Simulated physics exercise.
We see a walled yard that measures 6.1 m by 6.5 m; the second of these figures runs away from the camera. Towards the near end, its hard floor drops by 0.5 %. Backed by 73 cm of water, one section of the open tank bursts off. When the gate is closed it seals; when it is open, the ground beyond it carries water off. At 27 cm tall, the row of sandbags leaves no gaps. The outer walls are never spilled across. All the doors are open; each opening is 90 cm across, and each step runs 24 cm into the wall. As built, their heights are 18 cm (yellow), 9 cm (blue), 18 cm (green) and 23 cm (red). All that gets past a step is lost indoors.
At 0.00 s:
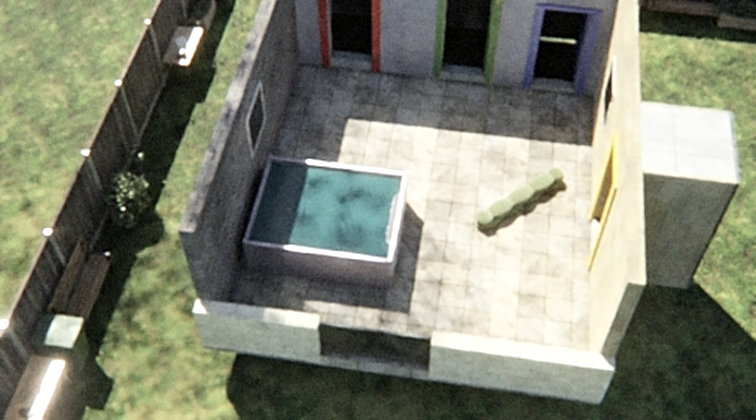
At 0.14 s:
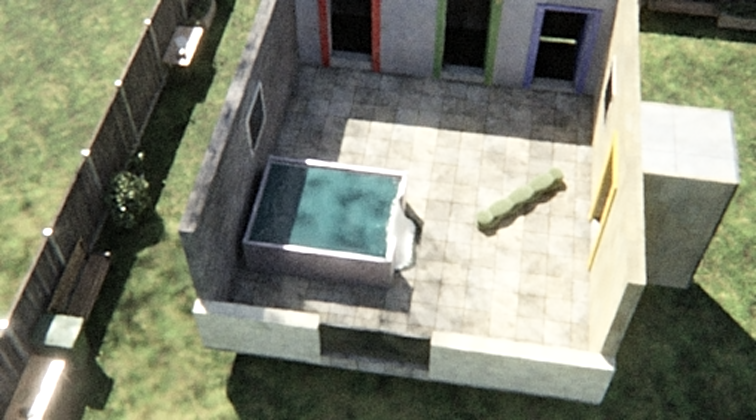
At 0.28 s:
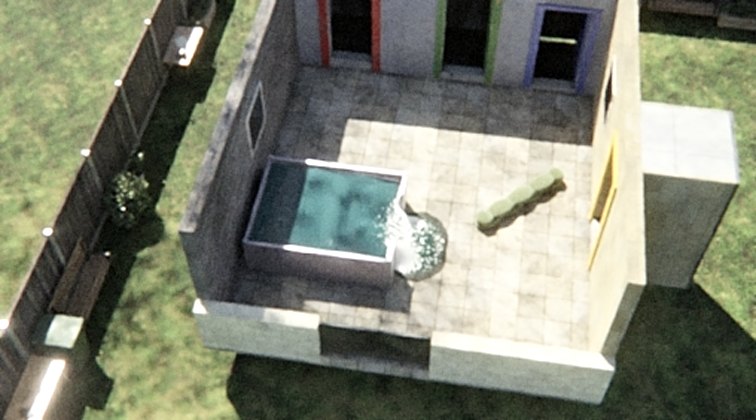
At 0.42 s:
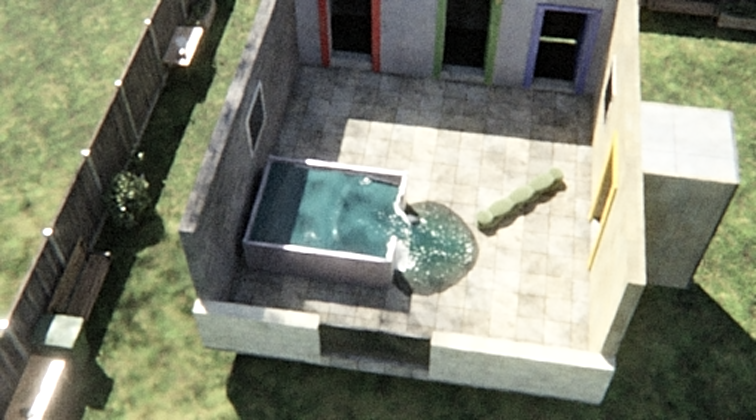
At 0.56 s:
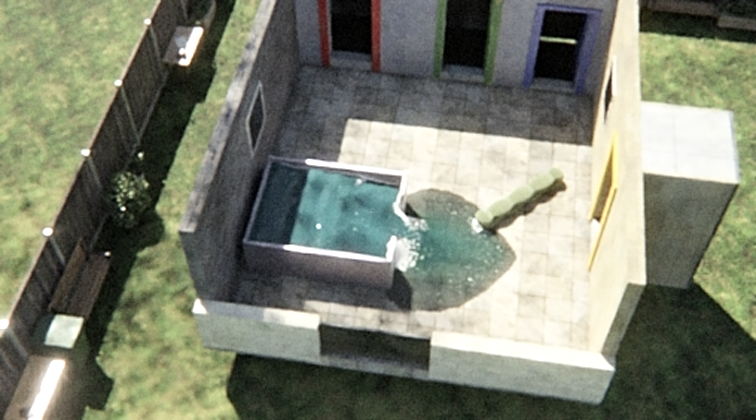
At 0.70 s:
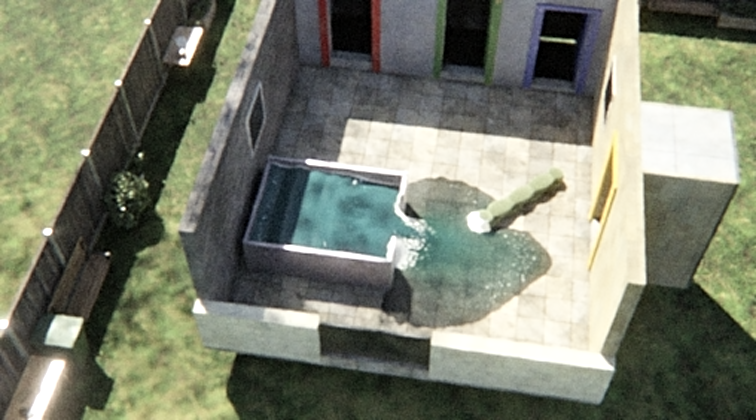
In the video, a tank of still water stands in a walled, paved yard with colored doorways; its right side opens, and water gushes onto the floor, spreading rightward in a widening pool that meets the green row of sandbags.
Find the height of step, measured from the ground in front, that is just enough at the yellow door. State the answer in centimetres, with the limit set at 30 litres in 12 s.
Roughly 20 cm is just enough.
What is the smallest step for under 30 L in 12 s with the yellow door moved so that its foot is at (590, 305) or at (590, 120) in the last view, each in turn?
Roughly 24 and 12.5 cm.
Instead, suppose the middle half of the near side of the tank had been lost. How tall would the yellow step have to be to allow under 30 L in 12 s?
Some 13.0 cm.
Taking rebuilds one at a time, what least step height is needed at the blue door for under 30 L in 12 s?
For the blue door, about 14.0 cm.
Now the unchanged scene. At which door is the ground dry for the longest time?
The answer is the red door.
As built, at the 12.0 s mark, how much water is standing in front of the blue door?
Lab note: Depth approx. 8.5 cm.
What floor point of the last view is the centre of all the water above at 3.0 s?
(420, 244).
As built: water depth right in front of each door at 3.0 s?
Centimetres: Yellow = 21, blue = 13, green = 0, red = 0.
After 1.4 s water covers 30 % of the floor, deepest (38 cm) near (409, 246); 24 cm at the yellow door, 3 litres in over its 18 cm step.
After 3.0 s water covers 45 % of the floor, deepest (32 cm) near (580, 368); 21 cm at the yellow door, 33 litres in over its 18 cm step.
After 12.0 s water covers 95 % of the floor, deepest (16 cm) near (295, 292); 6 cm at the yellow door, 49 litres in over its 18 cm step.
At the yellow door as built, the water arrived by 1.0 s and peaked near 25 cm at 2.2 s.
With a step of 17 cm, 63 litres would have come in within the 12 s; with 23 cm, 11 litres. So under 30 litres takes about 20 cm.
